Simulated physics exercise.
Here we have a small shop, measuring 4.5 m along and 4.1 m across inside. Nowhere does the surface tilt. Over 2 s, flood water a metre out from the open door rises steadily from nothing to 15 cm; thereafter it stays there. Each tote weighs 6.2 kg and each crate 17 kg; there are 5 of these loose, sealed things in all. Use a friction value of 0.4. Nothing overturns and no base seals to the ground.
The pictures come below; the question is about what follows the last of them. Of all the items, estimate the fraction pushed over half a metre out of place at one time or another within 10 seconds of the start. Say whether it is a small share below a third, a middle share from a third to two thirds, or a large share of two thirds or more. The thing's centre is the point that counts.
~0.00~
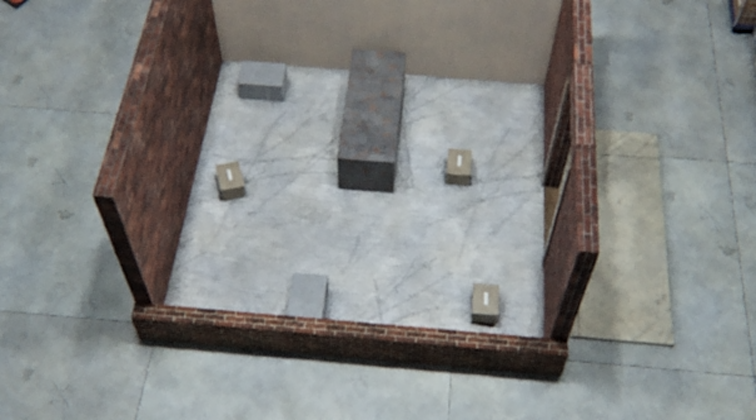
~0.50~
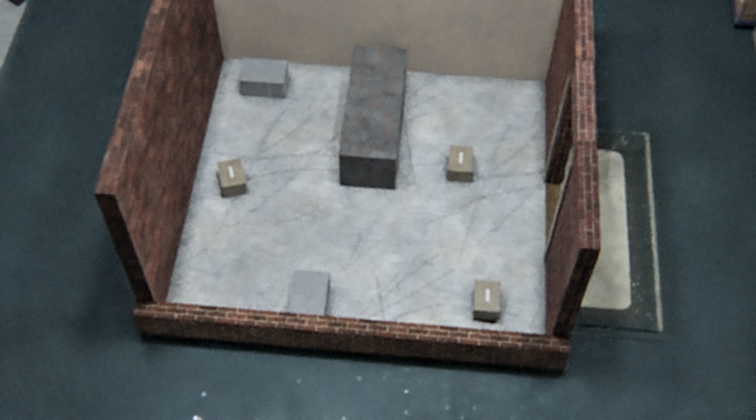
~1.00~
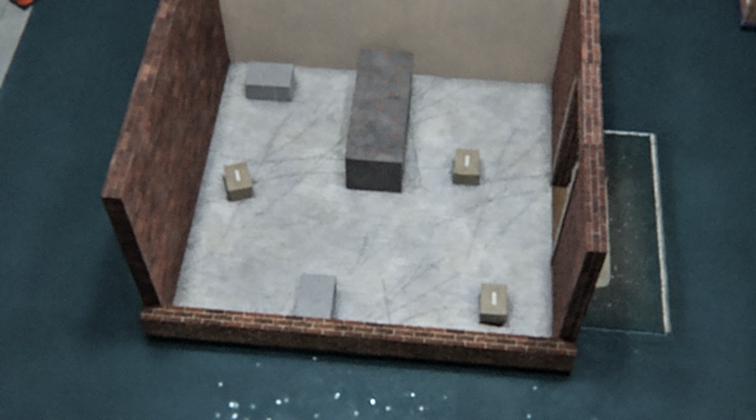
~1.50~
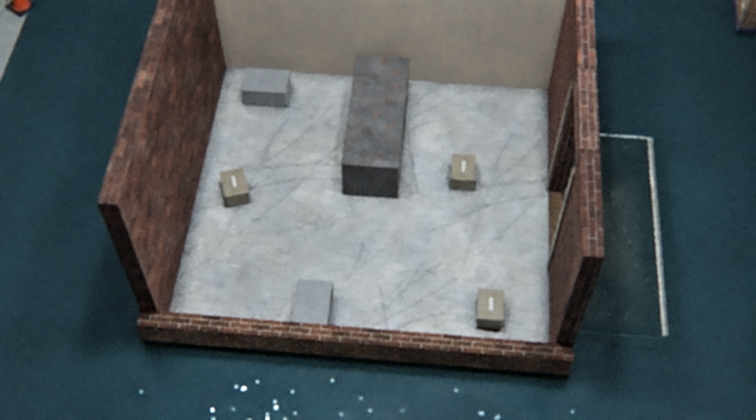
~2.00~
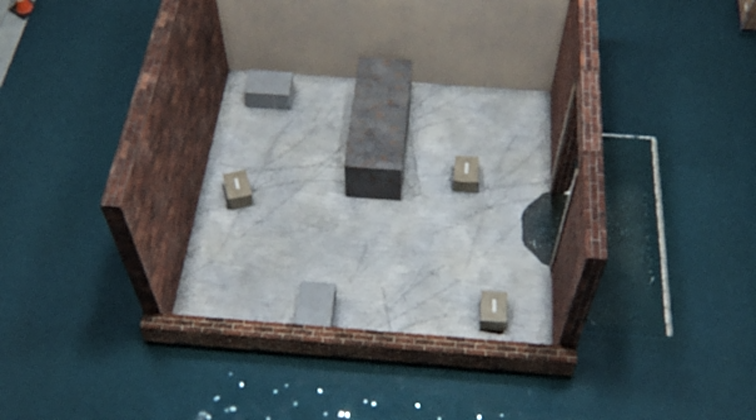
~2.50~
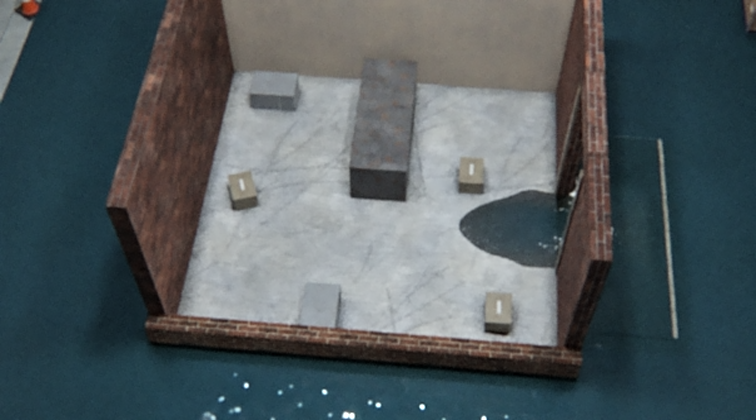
A small share, below a third.
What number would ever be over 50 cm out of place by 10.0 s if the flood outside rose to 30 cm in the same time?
In that case the number is 4.
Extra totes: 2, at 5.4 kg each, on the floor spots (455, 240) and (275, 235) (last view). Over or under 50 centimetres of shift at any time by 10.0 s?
In that order: More, past it.
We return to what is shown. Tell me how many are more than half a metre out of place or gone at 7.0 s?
The count is 1.
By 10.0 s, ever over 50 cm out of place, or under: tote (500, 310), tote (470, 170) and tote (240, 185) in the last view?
Taking them in that order, the first is within the limit, the second beyond the limit and the third within the limit.
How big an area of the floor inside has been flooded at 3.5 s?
4.5 m2.
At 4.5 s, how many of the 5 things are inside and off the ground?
At that point I count 0.
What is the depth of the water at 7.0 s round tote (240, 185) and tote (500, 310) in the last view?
I'd put it at 2 cm and 1 cm respectively.
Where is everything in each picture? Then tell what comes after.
The first picture shows a tote at (459, 161) rests on the ground; a tote at (486, 299), on the bottom; 0.0 m2 under water; 0 of 5 have shifted.
The second picture shows a tote at (461, 158) rests on the ground; a tote at (488, 296), on the bottom; water covers 0.0 m2; 0 of 5 have shifted.
The third picture shows a tote at (467, 161) rests on the ground; a tote at (494, 299) rests on the ground; 0.0 m2 under water; 0 of 5 have shifted.
The fourth picture shows a tote at (464, 167) rests on the ground; a tote at (491, 304), on the bottom; water covers 0.0 m2; 0 of 5 have shifted.
The fifth picture shows a tote at (466, 169) rests on the ground; a tote at (494, 306), on the bottom; water covers 0.2 m2; 0 of 5 have shifted.
The sixth picture shows a tote at (471, 170), on the bottom; a tote at (499, 308), on the bottom; water covers 0.9 m2; 0 of 5 have shifted.
After 3.5 s 0 of 5 are over 50 cm from their spots; 0 afloat.
After 4.5 s 1 of 5 are over 50 cm from their spots; 0 afloat.
After 7.0 s 1 of 5 are over 50 cm from their spots; 1 afloat.
After 10.0 s 1 of 5 are over 50 cm from their spots, and 1 have been at some point; 1 afloat.
